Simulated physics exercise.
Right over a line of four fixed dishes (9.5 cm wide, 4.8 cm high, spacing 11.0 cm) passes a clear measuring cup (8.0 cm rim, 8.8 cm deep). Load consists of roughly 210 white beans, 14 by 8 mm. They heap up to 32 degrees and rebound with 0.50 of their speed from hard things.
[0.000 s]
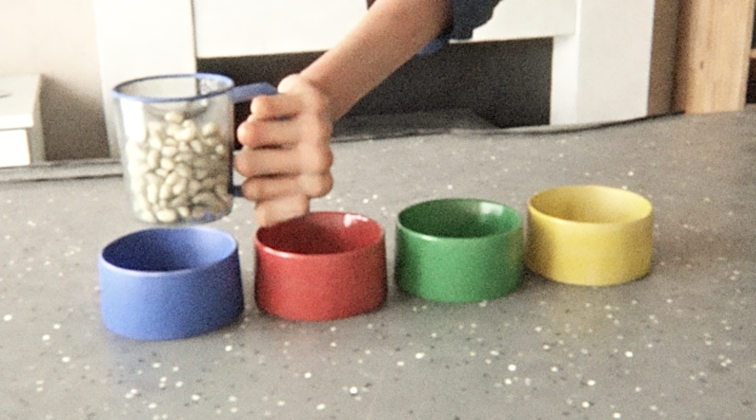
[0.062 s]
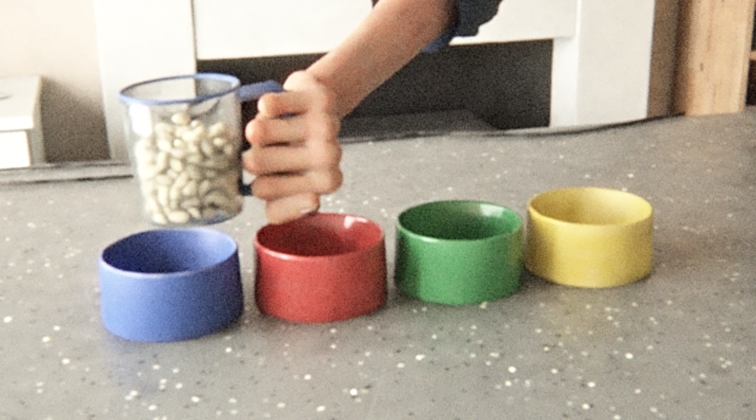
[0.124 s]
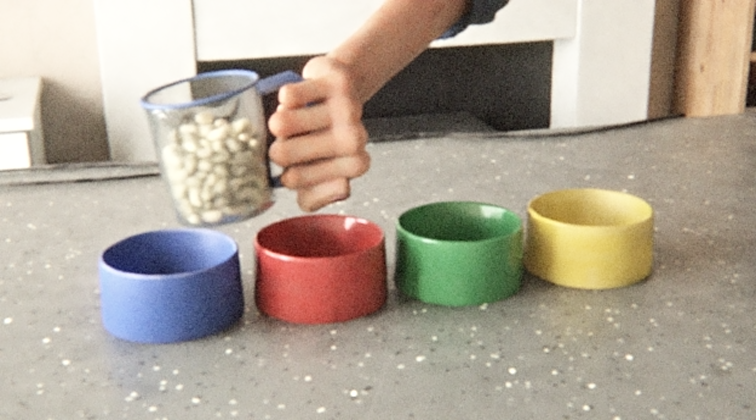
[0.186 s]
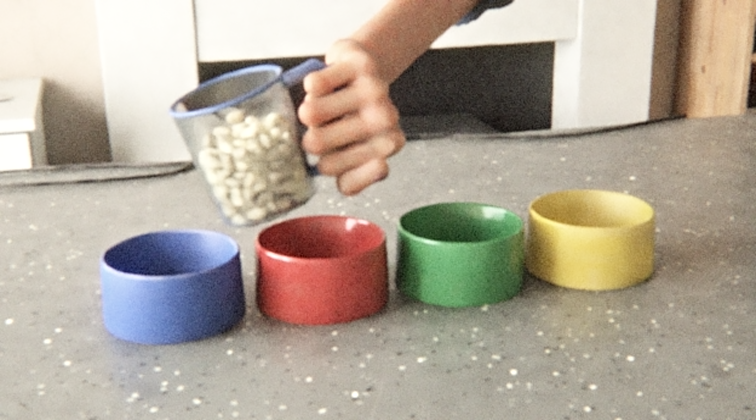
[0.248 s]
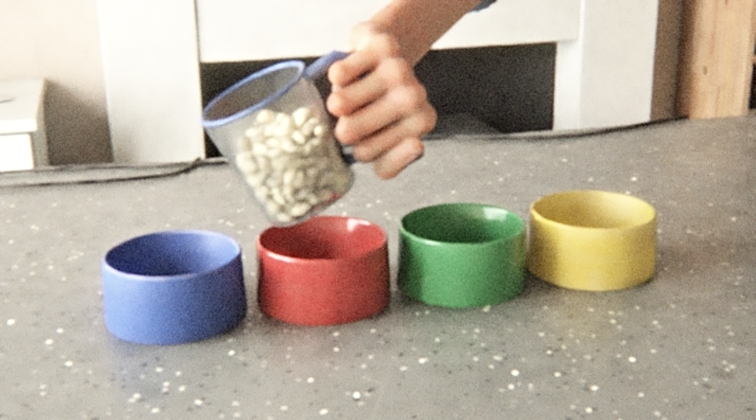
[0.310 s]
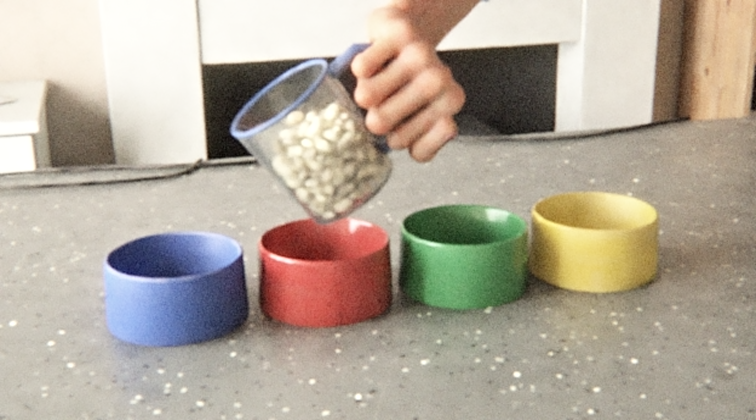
A hand reaching in from the upper right holds a clear, blue-rimmed measuring cup of white beans over a speckled grey countertop, seen from slightly above. Below it, four empty-looking round dishes stand in a row, blue, red, green and yellow from left to right. The hand carries the cup rightward from above the blue dish to above the red one, tilting it steadily to the left, while the view barely shifts.
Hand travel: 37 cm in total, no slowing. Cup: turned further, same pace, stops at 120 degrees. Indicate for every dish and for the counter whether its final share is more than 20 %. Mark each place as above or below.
Marks: Red below, blue below, green below, yellow above, counter below.
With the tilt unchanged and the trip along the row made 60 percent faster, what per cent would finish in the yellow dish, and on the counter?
Shares: Yellow 100, counter 0.
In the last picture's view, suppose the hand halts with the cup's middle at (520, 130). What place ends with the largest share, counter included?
The biggest share ends at green.
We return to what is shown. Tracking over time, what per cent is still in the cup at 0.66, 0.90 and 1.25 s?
It goes roughly like this: 100, 85, 20 per cent.
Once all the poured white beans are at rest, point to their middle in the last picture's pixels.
Near (593, 245).
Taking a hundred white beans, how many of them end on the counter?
Some 5 in a hundred.
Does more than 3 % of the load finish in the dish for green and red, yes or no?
Green: True, red: False.
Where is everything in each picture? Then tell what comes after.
The first frame shows cup at (178, 150), tilt 0 degrees, lip at (113, 91), moved 0.0 cm; middle of the pieces at (175, 175); blue dish at (170, 249); red dish at (319, 233); green dish at (459, 219); yellow dish at (590, 205).
The second frame shows cup at (187, 151), tilt 2 degrees, lip at (120, 95), moved 0.6 cm; middle of the pieces at (185, 176).
The third frame shows cup at (213, 150), tilt 9 degrees, lip at (141, 102), moved 2.4 cm; middle of the pieces at (214, 175).
The fourth frame shows cup at (248, 148), tilt 17 degrees, lip at (171, 112), moved 4.8 cm; middle of the pieces at (253, 173).
The fifth frame shows cup at (283, 146), tilt 26 degrees, lip at (203, 122), moved 7.2 cm; middle of the pieces at (291, 169).
The sixth frame shows cup at (317, 145), tilt 35 degrees, lip at (235, 133), moved 9.5 cm; middle of the pieces at (328, 166); blue dish at (174, 255); red dish at (324, 240); green dish at (464, 225); yellow dish at (595, 212). The cup turns about 140 degrees a second and travels 38 cm a second.
After 0.66 s, tilt 83 degrees; cup holds 100 %.
After 0.90 s, tilt 116 degrees; cup holds 85 %, green 5 %, yellow 5 %.
After 1.25 s, tilt 120 degrees; cup holds 20 %, green 5 %, yellow 70 %.
By 1.8 s all is still; red 0 %, blue 0 %, green 5 %, yellow 90 %, counter 5 %.
